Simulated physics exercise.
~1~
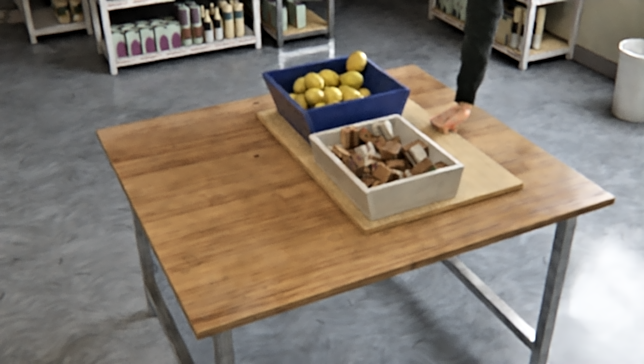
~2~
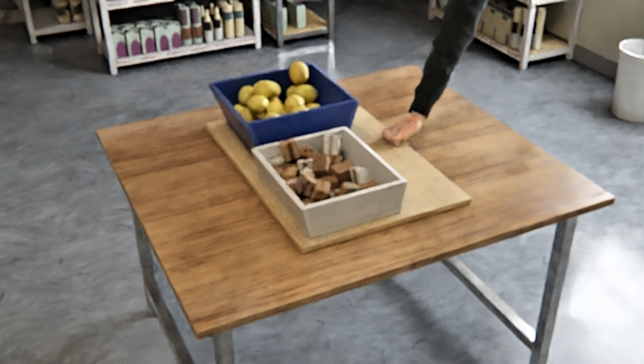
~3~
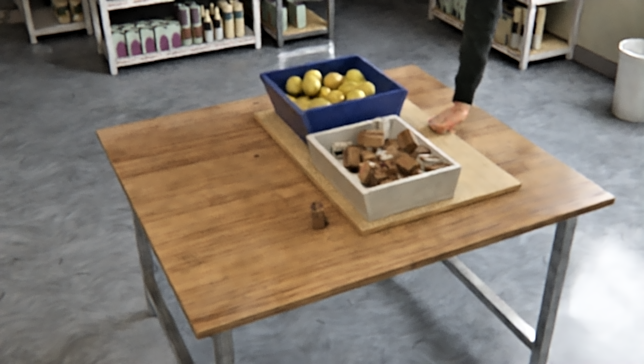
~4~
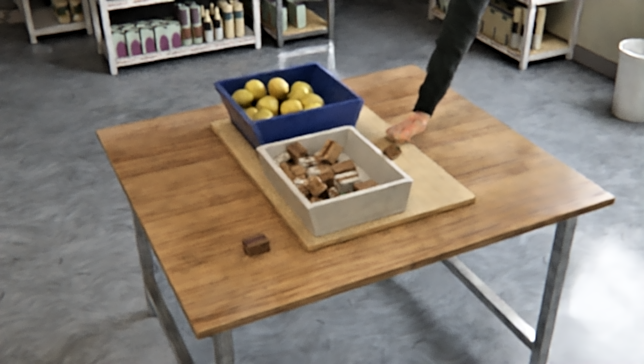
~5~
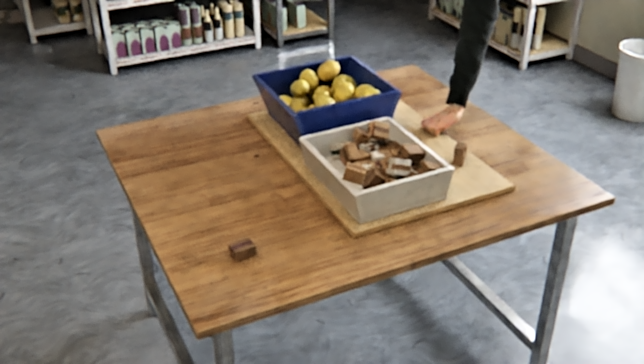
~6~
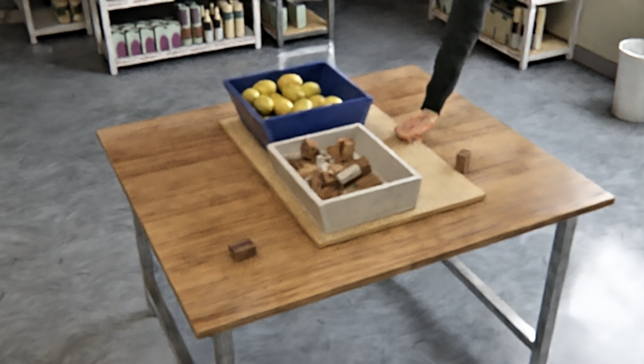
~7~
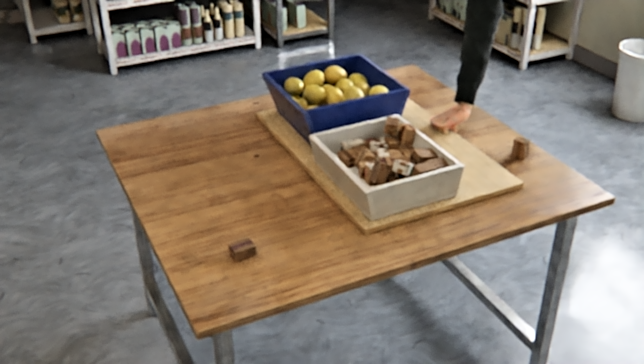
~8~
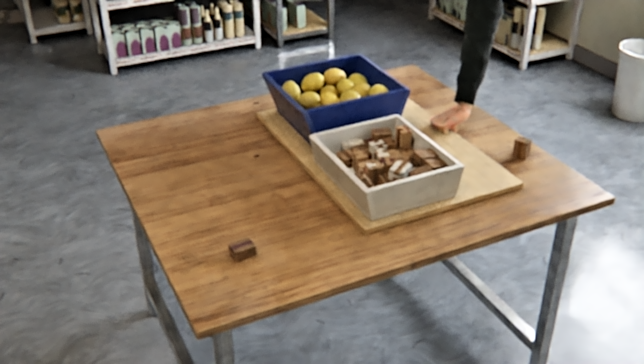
Hand shaking a board left and right on a wooden table, two small brown blocks spilling from the white tote, lemons staying in the blue.
